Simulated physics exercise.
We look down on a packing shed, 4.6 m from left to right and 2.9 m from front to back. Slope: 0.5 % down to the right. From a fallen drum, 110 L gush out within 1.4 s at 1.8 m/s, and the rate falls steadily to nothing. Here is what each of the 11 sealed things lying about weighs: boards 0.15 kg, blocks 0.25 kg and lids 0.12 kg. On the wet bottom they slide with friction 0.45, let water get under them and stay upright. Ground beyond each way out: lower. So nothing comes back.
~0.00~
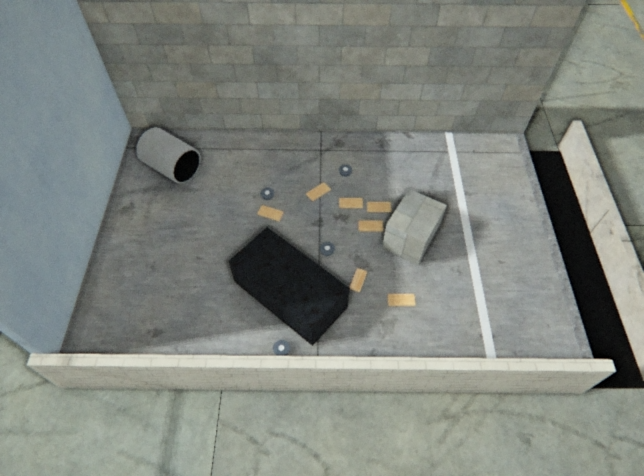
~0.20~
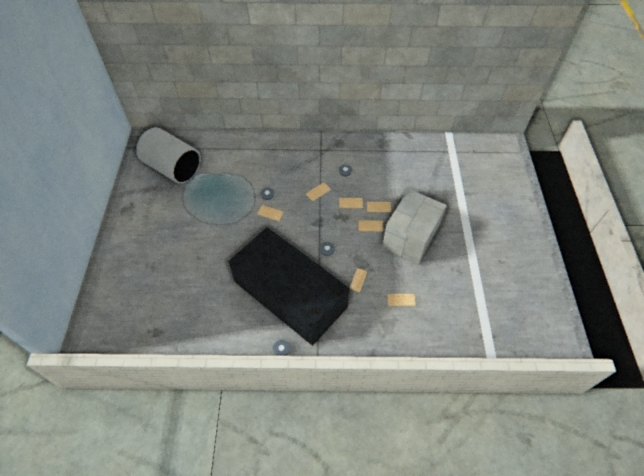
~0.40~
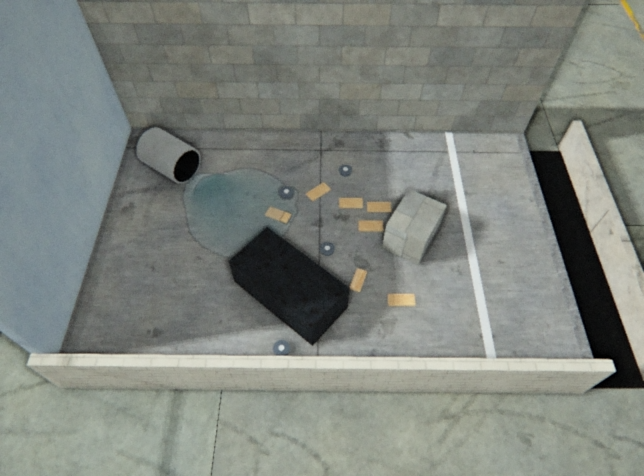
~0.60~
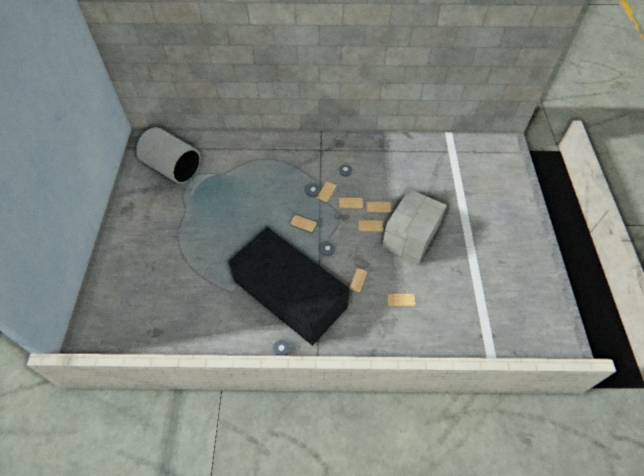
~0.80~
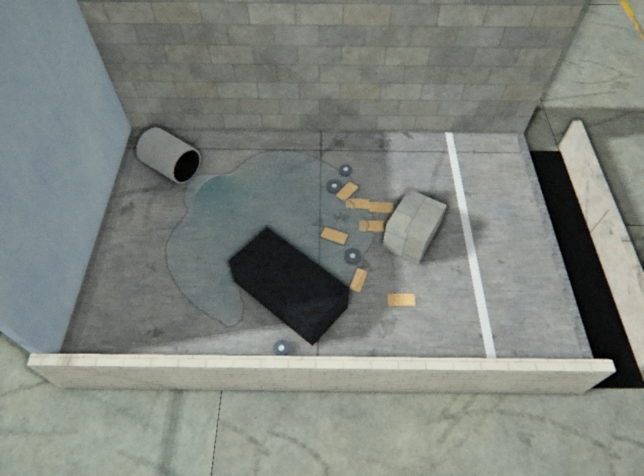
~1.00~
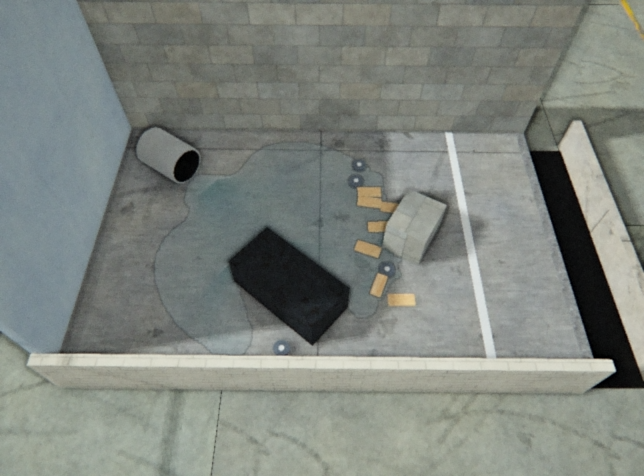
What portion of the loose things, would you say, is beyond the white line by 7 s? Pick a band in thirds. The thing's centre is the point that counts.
Band: Two thirds or above.
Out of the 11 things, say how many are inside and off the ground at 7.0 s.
I get 1.
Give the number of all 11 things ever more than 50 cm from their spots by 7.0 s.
Count: 11.
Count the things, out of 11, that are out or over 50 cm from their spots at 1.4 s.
It comes to 7.
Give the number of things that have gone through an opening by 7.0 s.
I count 9.
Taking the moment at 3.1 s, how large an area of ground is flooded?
About 6.5 m2.
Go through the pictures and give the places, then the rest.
In the first frame, a board at (270, 213), on the bottom; a lid at (267, 193), on the bottom; 0.0 m2 under water; 0 of 11 have shifted.
In the second frame, a board at (270, 213) rests on the ground; a lid at (267, 193), on the bottom; 0.4 m2 under water; 0 of 11 have shifted.
In the third frame, a board at (278, 214) rests on the ground, 9 cm from its start; a lid at (286, 192), on the bottom, 21 cm from its start; 1.0 m2 under water; 2 of 11 have shifted.
In the fourth frame, a board at (304, 223), afloat, 38 cm from its start; a lid at (313, 190) rests on the ground, 50 cm from its start; 1.9 m2 under water; 3 of 11 have shifted.
In the fifth frame, a board at (334, 235) floats, 73 cm from its start; a lid at (334, 186) floats, 73 cm from its start; water covers 2.9 m2; 5 of 11 have shifted.
In the sixth frame, a board at (368, 248), afloat, 110 cm from its start; a lid at (356, 181) floats, 98 cm from its start; water covers 3.9 m2; 9 of 11 have shifted.
After 1.4 s 0 of 11 are over the mark; 6 afloat.
After 3.1 s 10 of 11 are over the mark; 3 afloat.
After 4.9 s 10 of 11 are over the mark; 1 afloat.
After 7.0 s 11 of 11 are over the mark; 1 afloat.
